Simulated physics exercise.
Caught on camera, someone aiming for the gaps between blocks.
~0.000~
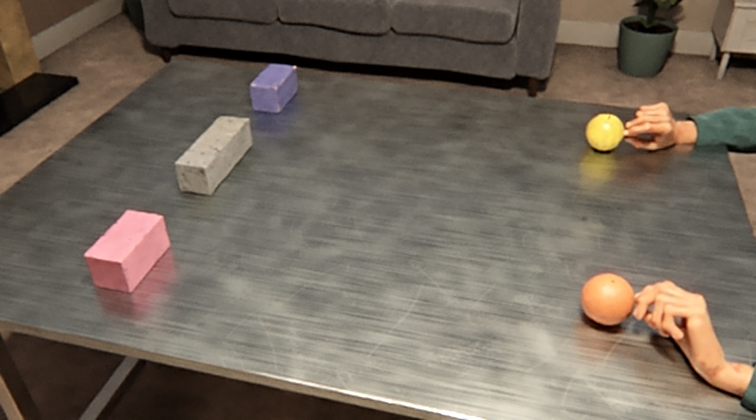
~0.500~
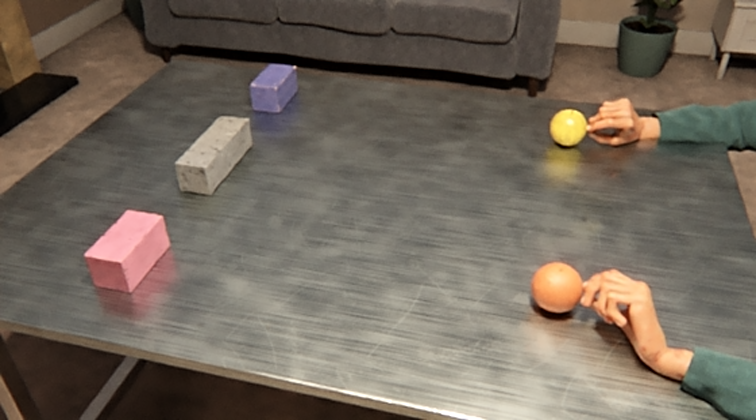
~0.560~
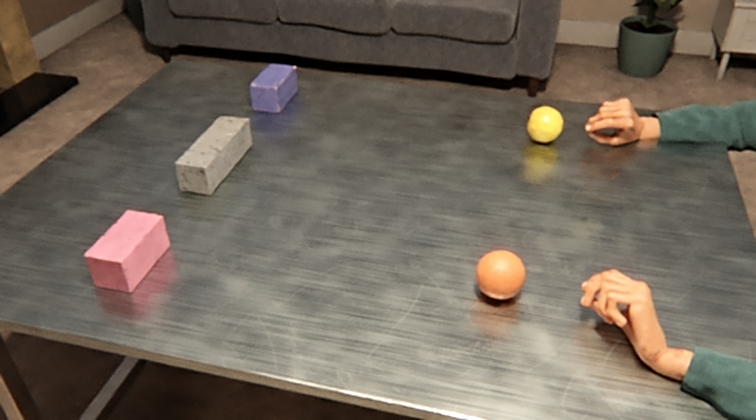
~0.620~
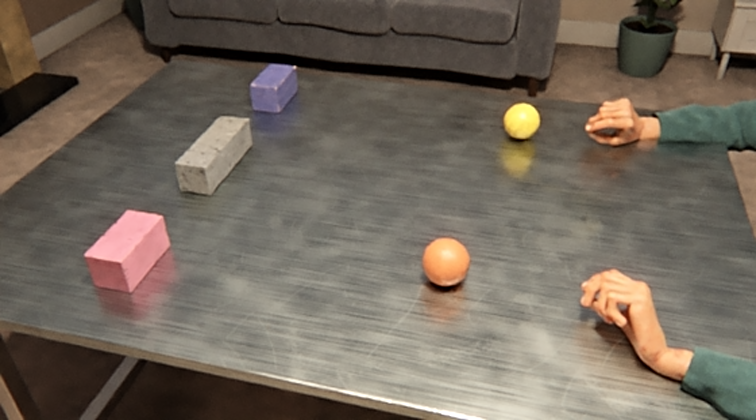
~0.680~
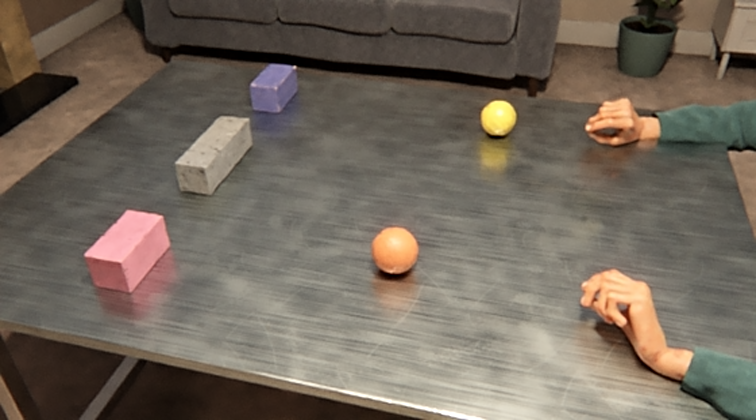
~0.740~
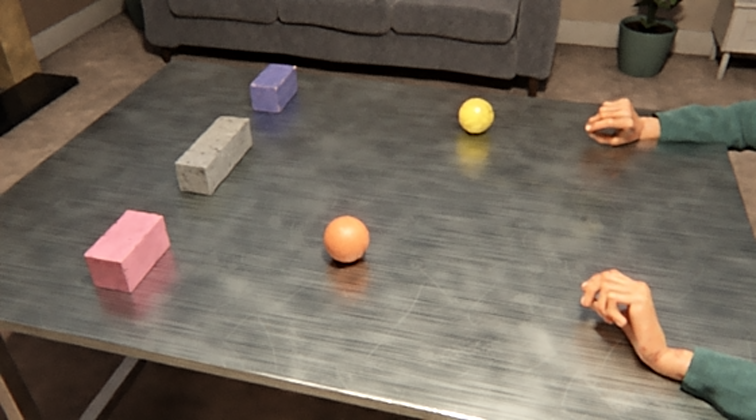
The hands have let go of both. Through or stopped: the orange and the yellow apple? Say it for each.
Here the orange rolls through, the yellow apple bounces off.
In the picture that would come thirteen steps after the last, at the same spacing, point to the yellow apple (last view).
At about (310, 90).
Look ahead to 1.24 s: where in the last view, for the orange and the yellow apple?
About (18, 164), and the other about (309, 94).
After 1.24 s, orange heading on near (18, 164); yellow apple heading on near (309, 94).
In the end (2.3 s), the orange passes through its gap; the yellow apple hits a block, near (317, 93).
